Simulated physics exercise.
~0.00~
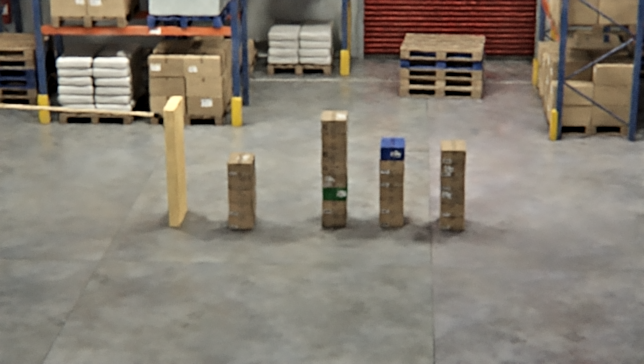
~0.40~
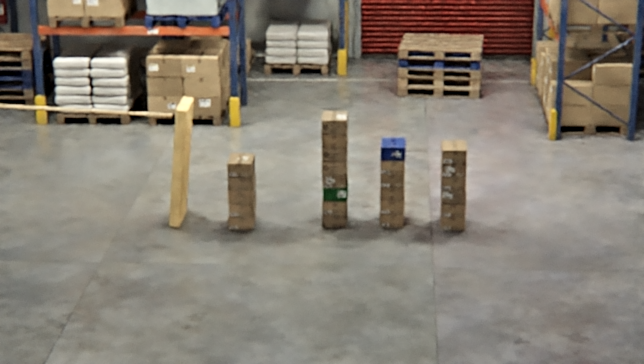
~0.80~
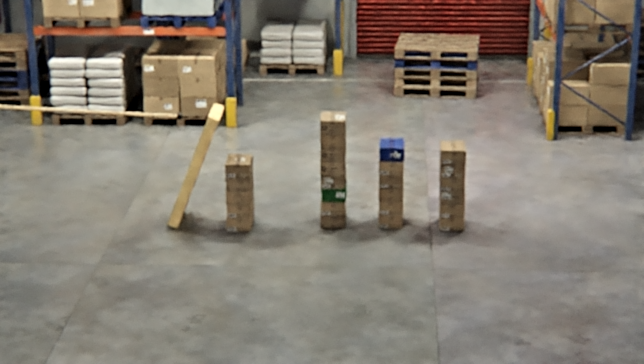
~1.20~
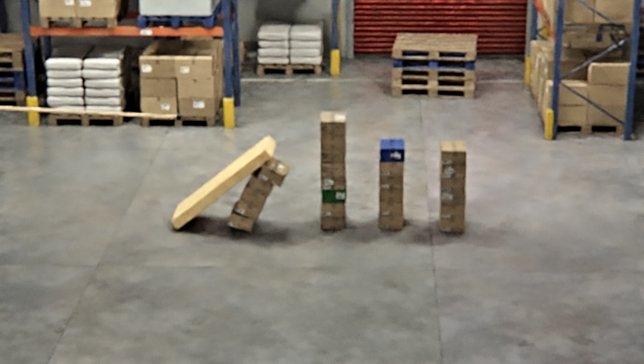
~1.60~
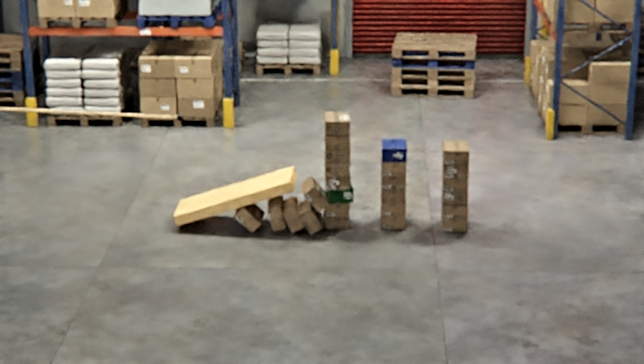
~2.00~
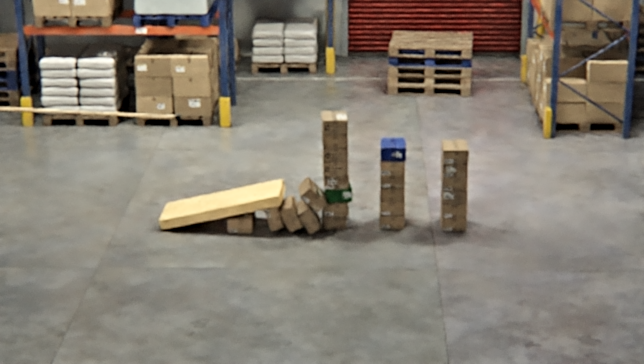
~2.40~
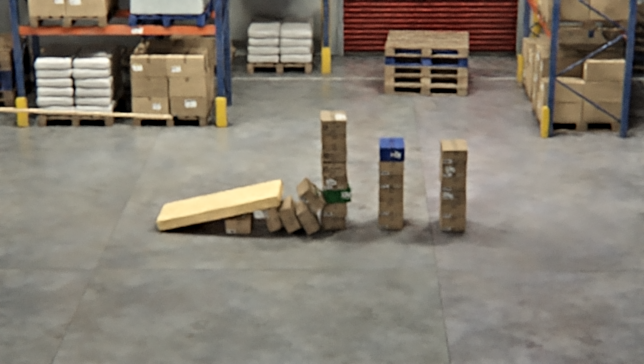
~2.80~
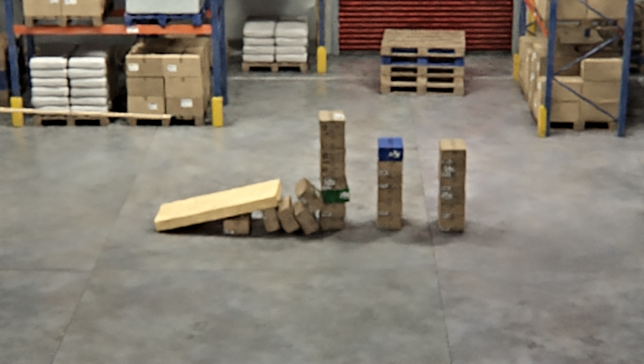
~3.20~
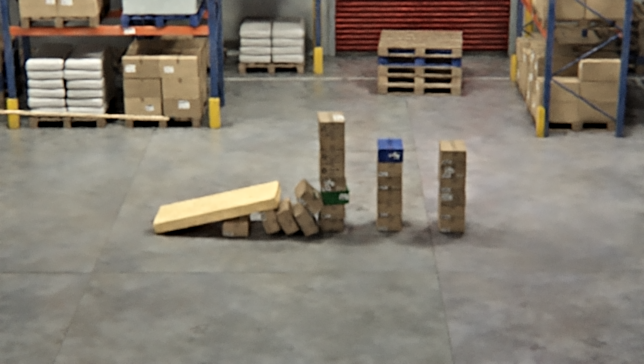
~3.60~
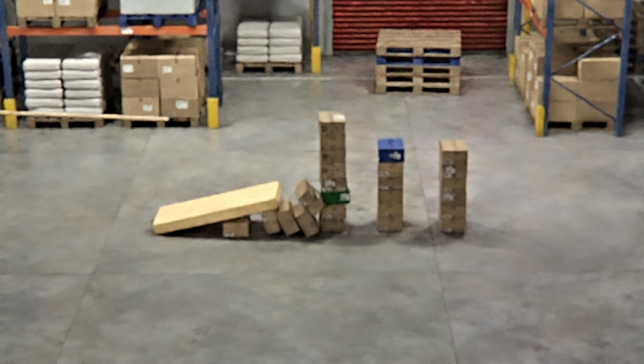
The clip shows a tall pale board tipping rightward on a warehouse floor and knocking over a short stack of brown parcels, which tumble against the tall stack holding a green parcel. The board settles slanted on the fallen parcels, while the three stacks to the right remain standing.
